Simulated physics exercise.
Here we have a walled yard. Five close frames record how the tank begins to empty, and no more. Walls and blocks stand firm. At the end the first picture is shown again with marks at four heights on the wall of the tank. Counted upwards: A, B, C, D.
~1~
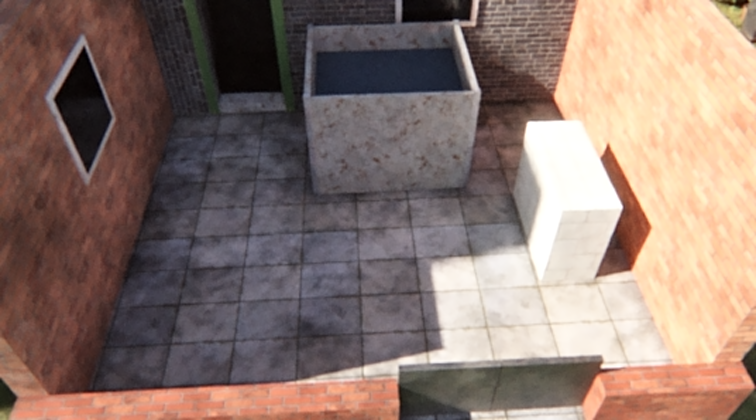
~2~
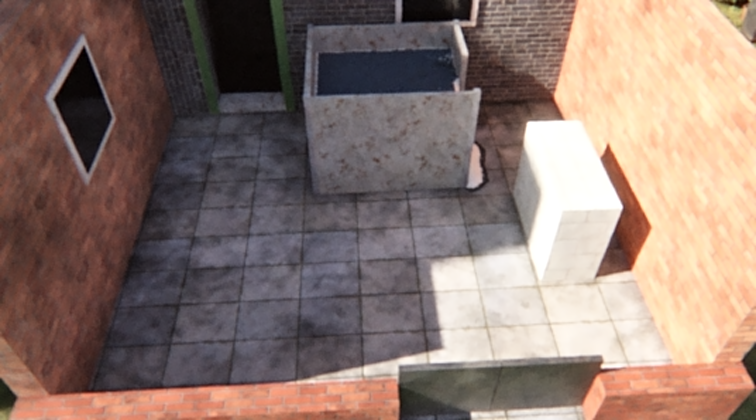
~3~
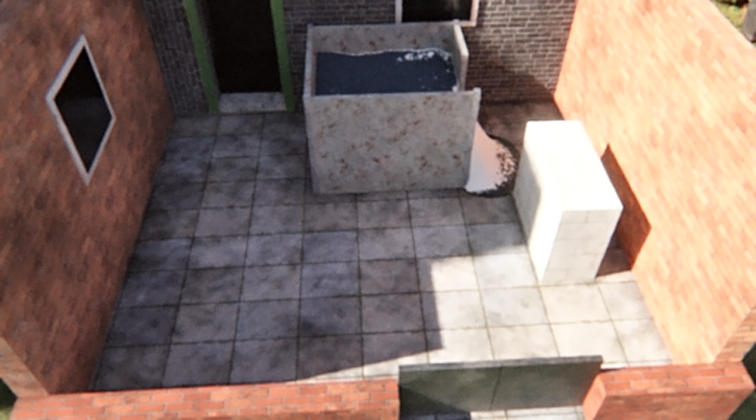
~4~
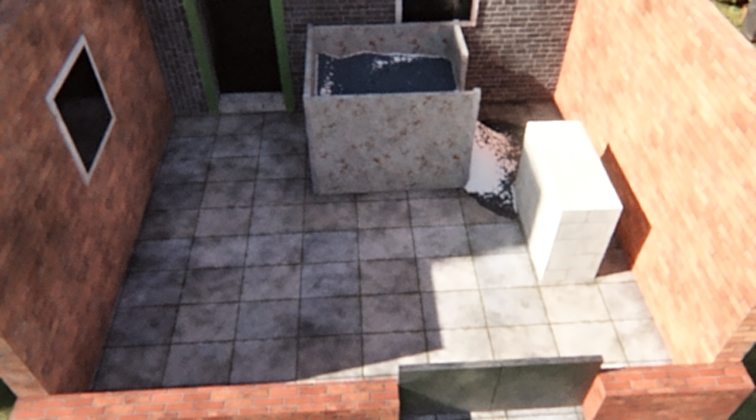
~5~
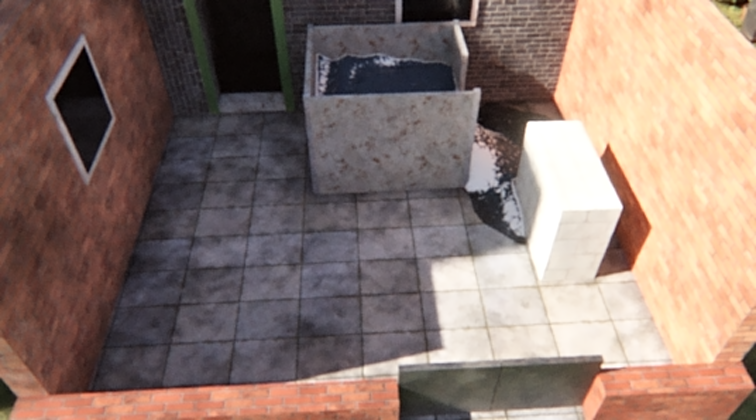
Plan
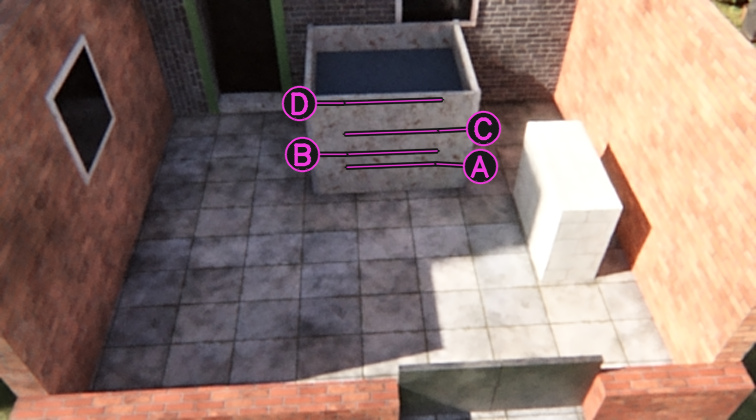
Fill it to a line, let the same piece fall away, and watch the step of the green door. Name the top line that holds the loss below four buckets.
That is level C.
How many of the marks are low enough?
Three of them.
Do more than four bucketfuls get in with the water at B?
No, not at all.
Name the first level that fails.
D.
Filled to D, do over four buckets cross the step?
Yes, it does.
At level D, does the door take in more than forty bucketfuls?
No.
In magenta, A at (391, 165); B at (391, 152); C at (392, 132); D at (392, 101); from the bottom up A, B, C, D.
Choosing A, nothing gets over.
Choosing B, nothing gets over.
Choosing C, a bucket or two gets in.
Choosing D, about 13 bucketfuls get in.
